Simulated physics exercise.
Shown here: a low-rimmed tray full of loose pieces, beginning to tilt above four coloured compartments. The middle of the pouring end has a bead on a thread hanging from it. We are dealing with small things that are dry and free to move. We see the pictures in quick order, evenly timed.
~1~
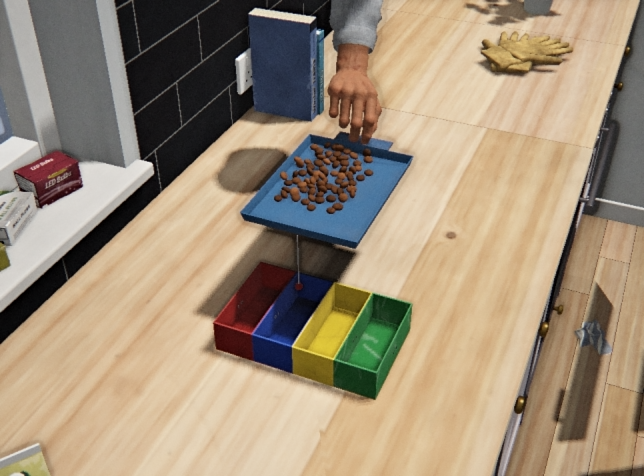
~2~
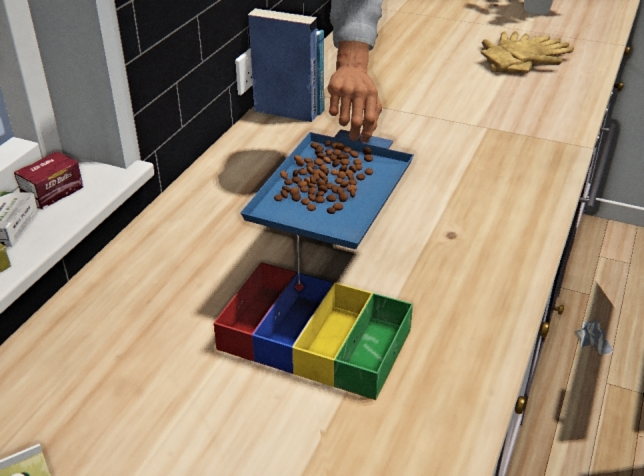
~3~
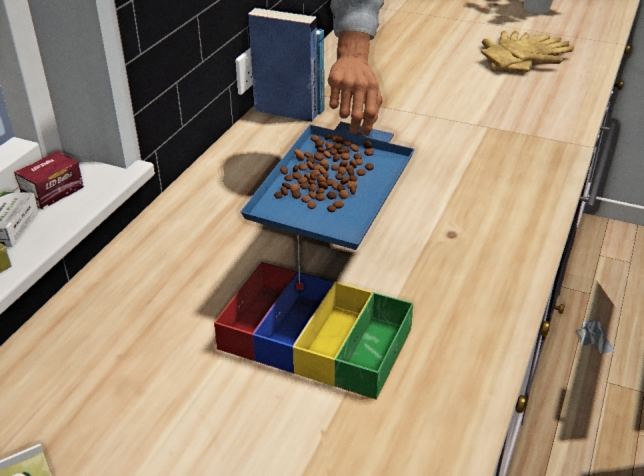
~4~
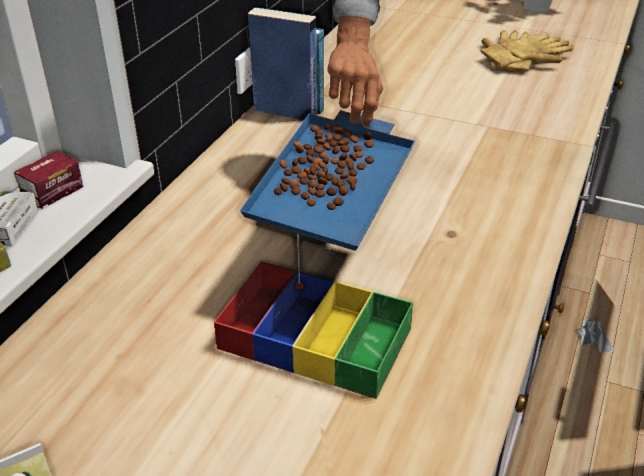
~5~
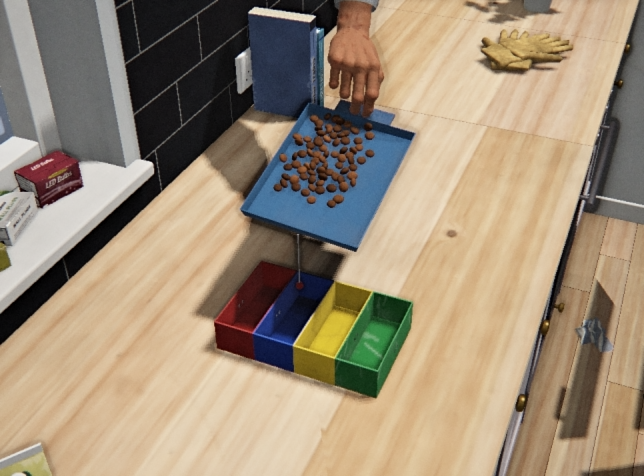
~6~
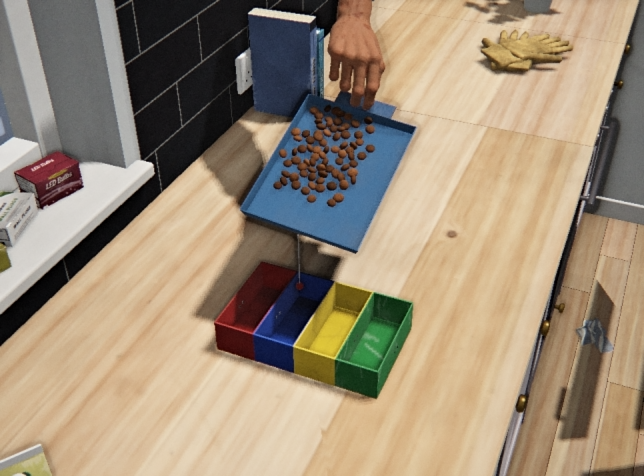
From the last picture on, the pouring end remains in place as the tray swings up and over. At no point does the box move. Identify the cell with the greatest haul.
Greatest haul: Yellow.
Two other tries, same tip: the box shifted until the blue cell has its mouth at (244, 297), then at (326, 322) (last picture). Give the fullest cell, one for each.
So the first one goes to the green cell and the second to the blue cell.
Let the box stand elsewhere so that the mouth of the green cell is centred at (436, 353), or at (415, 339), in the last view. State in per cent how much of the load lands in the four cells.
Close to 100 in a hundred, followed by close to 100 in a hundred.
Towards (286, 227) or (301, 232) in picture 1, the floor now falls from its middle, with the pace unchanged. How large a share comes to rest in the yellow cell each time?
Somewhere close to 0 % the first time, 20 % the second.
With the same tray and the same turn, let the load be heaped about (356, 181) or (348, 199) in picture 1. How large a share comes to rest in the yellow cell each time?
About 70 %, then about 70 %.
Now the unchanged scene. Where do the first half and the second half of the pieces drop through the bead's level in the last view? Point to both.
I'd place the first part at (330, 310) and the rest at (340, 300).
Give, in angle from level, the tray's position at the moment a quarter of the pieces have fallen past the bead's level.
The angle is around 75°.
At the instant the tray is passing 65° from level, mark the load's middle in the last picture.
Mark it at roughly (331, 237) in the final frame.
Soon after the last picture, tray tipped steeply; most on the tray; a stray few in the yellow cell; a stray few in the blue cell; a small part falling or outside the box.
A little later, tray tipped past a quarter turn; a small part on the tray; about two thirds in the yellow cell; a small part in the green cell; a small part in the blue cell; a small part falling or outside the box.
Later still, tray tipped past a quarter turn; most in the yellow cell; a small part in the green cell; a small part in the blue cell; a stray few falling or outside the box.
At rest, tray tipped past a quarter turn; most in the yellow cell; a small part in the green cell; a small part in the blue cell; none in the red cell; a stray few outside the box.
